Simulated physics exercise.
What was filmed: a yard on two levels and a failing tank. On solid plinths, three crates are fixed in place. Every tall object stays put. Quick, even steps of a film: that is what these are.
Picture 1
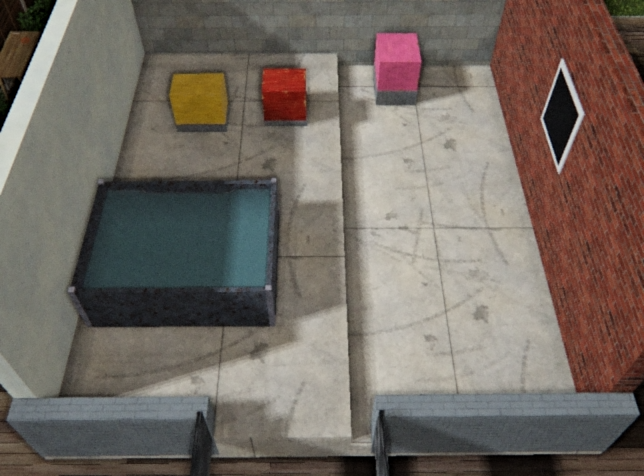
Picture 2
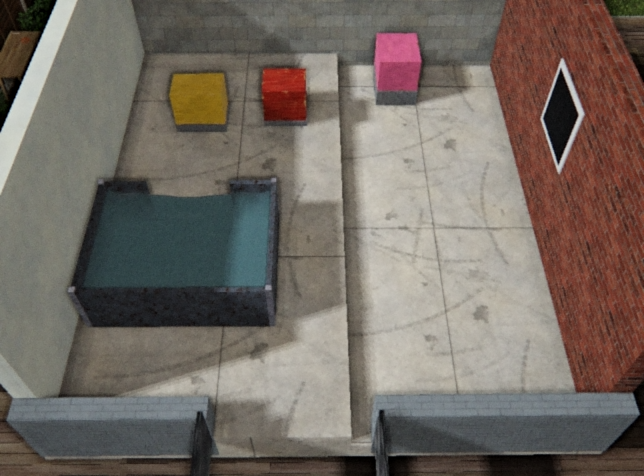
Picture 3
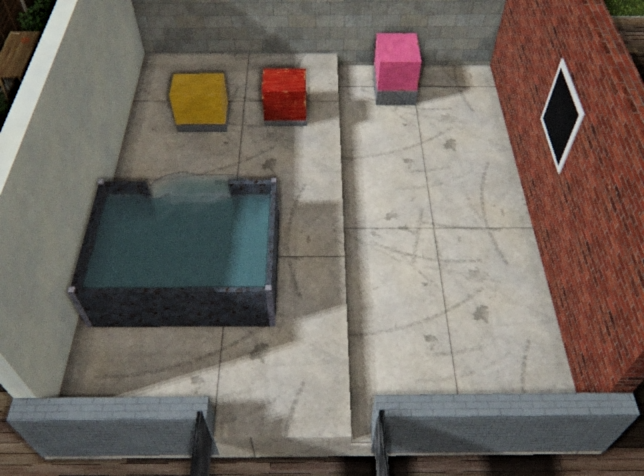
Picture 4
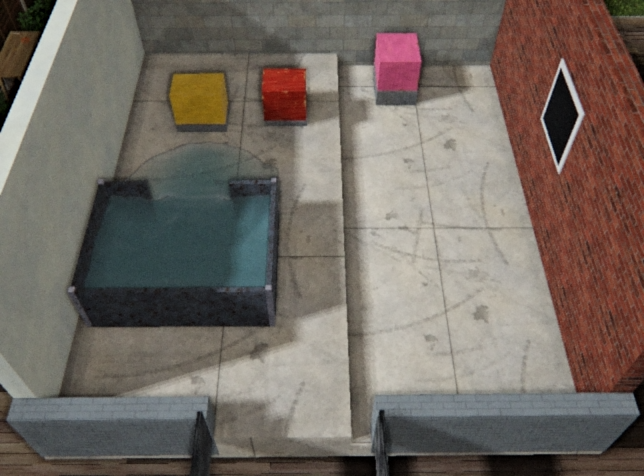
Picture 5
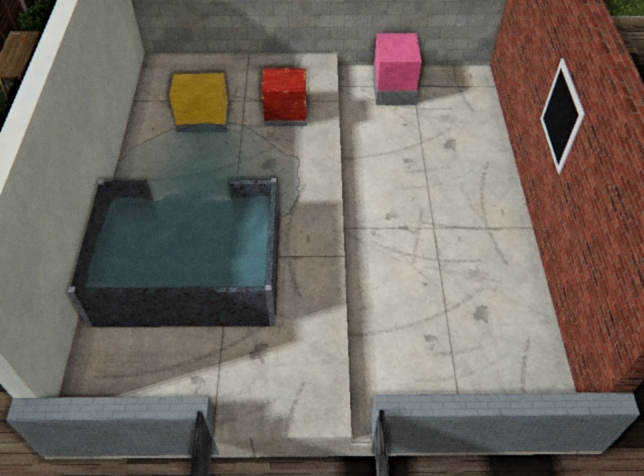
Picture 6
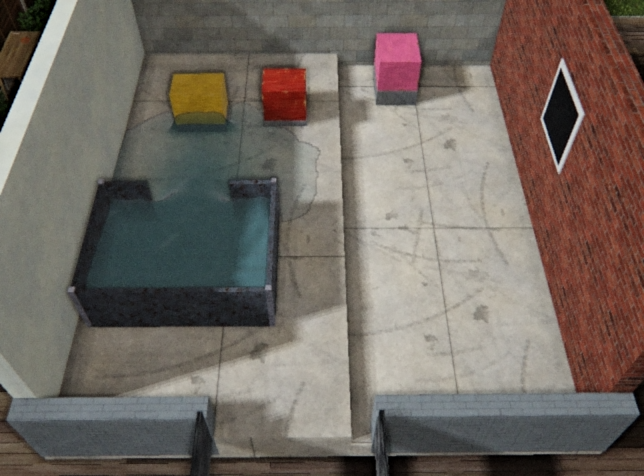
Walled concrete yard with yellow, red and pink blocks, water pouring from a gap in a dark tank's far side and spreading.
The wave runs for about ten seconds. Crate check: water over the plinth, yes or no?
Pink crate no, yellow crate yes, red crate yes.
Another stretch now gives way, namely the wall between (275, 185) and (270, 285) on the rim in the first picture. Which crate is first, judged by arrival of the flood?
Answer: The pink crate.
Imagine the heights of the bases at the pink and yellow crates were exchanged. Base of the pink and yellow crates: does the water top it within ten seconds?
Pink: Is reached; yellow: Is reached.
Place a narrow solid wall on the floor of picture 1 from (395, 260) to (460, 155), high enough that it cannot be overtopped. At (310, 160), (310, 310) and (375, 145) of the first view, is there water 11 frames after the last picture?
One by one: Soaked, spared, soaked.
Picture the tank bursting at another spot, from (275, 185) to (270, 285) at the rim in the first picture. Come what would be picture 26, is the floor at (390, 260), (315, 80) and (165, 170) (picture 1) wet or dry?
Point by point: Drenched, unwetted, unwetted.
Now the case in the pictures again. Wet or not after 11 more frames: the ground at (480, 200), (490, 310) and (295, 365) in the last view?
Taking the three spots one by one, I'd call them clear, clear and clear.
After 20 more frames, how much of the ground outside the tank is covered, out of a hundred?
Around 60 percent, give or take.
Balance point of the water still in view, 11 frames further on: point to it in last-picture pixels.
Roughly (211, 185).
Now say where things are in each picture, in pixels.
Still water in the water tank at (181, 237), in the first frame.
The front is at a hidden place, out from the gap on the water tank's far side, in the second frame.
Water pours out on the water tank's far side and has run to a hidden place, in the third frame.
Water pours out on the water tank's far side and has run to (188, 149), in the fourth frame.
Water pours out on the water tank's far side and has run to (239, 129), in the fifth frame.
Water pours out on the water tank's far side and has run to (241, 107), in the sixth frame.
A moment on, water covers 25 % of the floor; the pink crate not reached, the yellow crate water round its plinth, the red crate water round its plinth.
Next, water covers 35 % of the floor; the pink crate water round its plinth, the yellow crate water round its plinth, the red crate water round its plinth.
Then, water covers 60 % of the floor; the pink crate water round its plinth, the yellow crate water round its plinth, the red crate water round its plinth.
Later, water covers 75 % of the floor; the pink crate water round its plinth, the yellow crate water round its plinth, the red crate water round its plinth.
In the end, water covers 90 % of the floor; the pink crate stayed above the water, the yellow crate was topped, the red crate was topped.
